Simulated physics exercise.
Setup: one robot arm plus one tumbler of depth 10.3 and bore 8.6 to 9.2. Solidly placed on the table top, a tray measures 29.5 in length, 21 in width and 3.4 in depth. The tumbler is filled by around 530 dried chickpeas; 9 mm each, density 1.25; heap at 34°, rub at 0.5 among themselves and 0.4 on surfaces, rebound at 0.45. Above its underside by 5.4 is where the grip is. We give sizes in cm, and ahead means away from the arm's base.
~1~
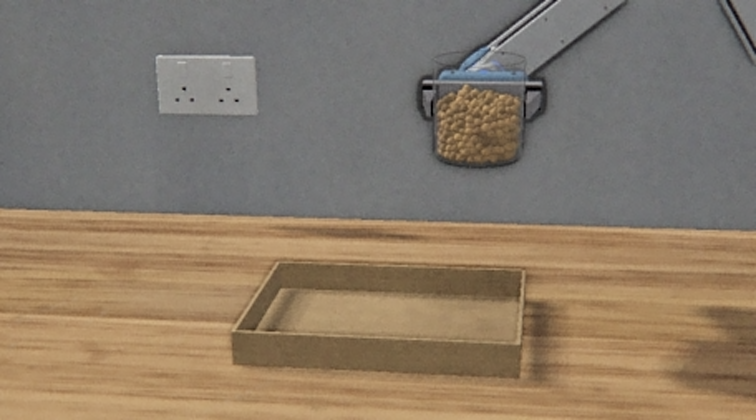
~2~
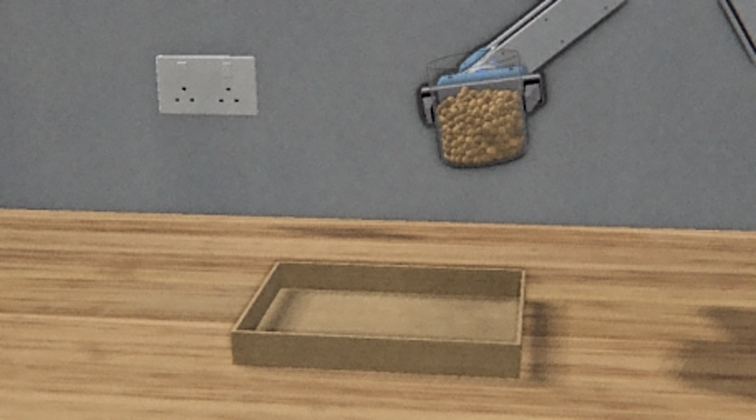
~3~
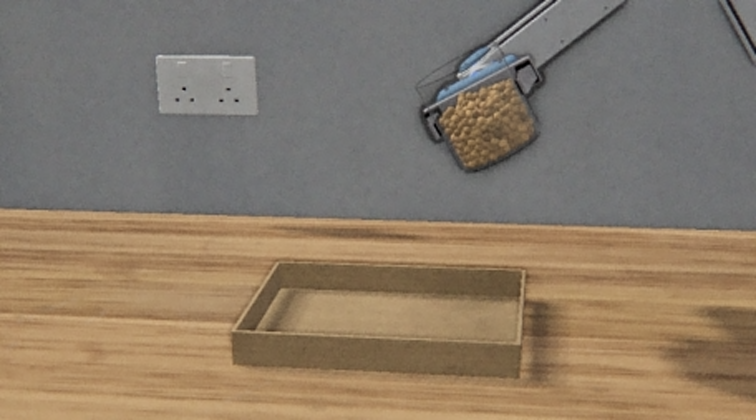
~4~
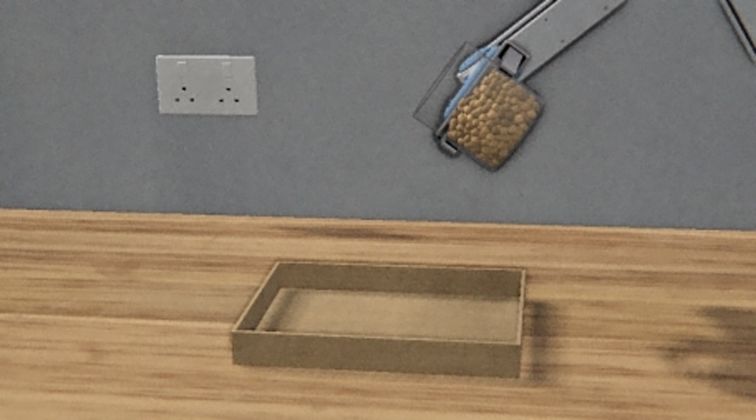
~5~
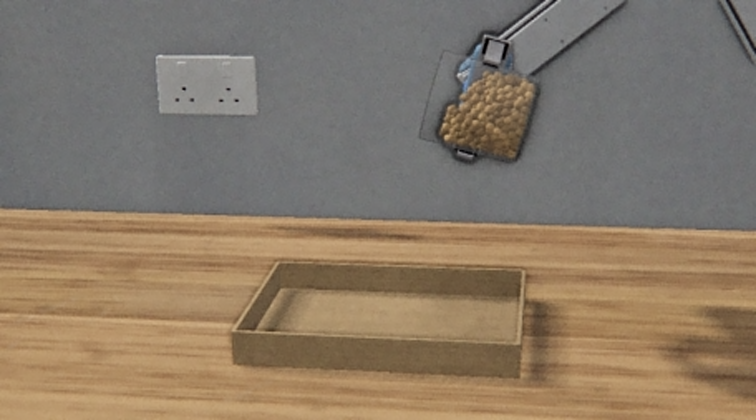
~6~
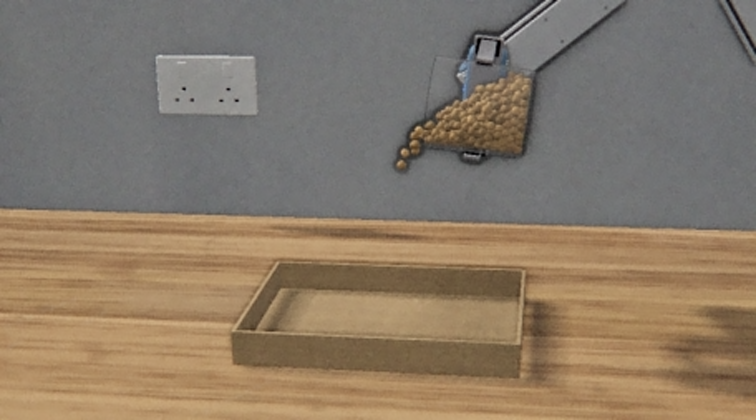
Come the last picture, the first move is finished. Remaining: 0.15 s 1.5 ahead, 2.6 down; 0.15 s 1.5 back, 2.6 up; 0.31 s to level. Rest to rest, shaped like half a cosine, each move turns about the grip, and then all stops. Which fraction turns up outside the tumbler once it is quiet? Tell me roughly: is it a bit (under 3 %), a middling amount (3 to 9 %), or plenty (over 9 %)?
Roughly a middling amount, 3 to 9 %.
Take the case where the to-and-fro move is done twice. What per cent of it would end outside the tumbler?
Near 10 per cent.
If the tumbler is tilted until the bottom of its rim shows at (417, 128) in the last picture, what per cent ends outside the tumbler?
It comes out near 0 percent.
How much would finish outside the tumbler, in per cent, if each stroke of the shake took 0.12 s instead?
Then roughly 5 percent.
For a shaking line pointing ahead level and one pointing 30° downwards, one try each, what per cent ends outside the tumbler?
Try one gives about 20 in a hundred, try two about 10 in a hundred.
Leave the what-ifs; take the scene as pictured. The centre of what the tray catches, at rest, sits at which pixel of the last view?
It lands close to (352, 322).
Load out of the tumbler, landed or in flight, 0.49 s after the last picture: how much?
Share gone by then: Near 5 %.
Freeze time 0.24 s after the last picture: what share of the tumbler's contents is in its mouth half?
Close to 30 in a hundred.
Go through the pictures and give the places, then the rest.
Tumbler middle at (479, 110), level; upper third of the load around (478, 108), from x 440 to 515, top at y 90; 531 in the tumbler, in the first frame.
Tumbler middle at (479, 110), tilted 8° forward; upper third of the load around (482, 108), from x 440 to 520, top at y 90, in the second frame.
Tumbler middle at (480, 109), tilted 29° forward; upper third of the load around (492, 106), from x 445 to 530, top at y 85, in the third frame.
Tumbler middle at (481, 109), tilted 54° forward; upper third of the load around (498, 99), from x 450 to 535, top at y 75, in the fourth frame.
Tumbler middle at (481, 108), tilted 75° forward; upper third of the load around (501, 95), from x 445 to 530, top at y 75, in the fifth frame.
Tumbler middle at (481, 108), tilted 83° forward; upper third of the load around (506, 99), from x 400 to 530, top at y 75; 527 in the tumbler, 4 in flight or on a rim, in the sixth frame.
Then, 0.24 s after the last picture, tilted 83° forward, highest piece 28 above the table; 508 in the tumbler, 12 in the tray, 11 in flight or on a rim.
Then, 0.49 s after the last picture, tilted 28° forward, highest piece 29 above the table; 500 in the tumbler, 29 in the tray, 2 in flight or on a rim.
Then, 0.81 s after the last picture, level, highest piece 29 above the table; 500 in the tumbler, 31 in the tray.
Then, 1.86 s after the last picture, level, highest piece 29 above the table; 500 in the tumbler, 31 in the tray.
Final count, 500 in the tumbler, 31 in the tray. That is 6 % outside the tumbler.
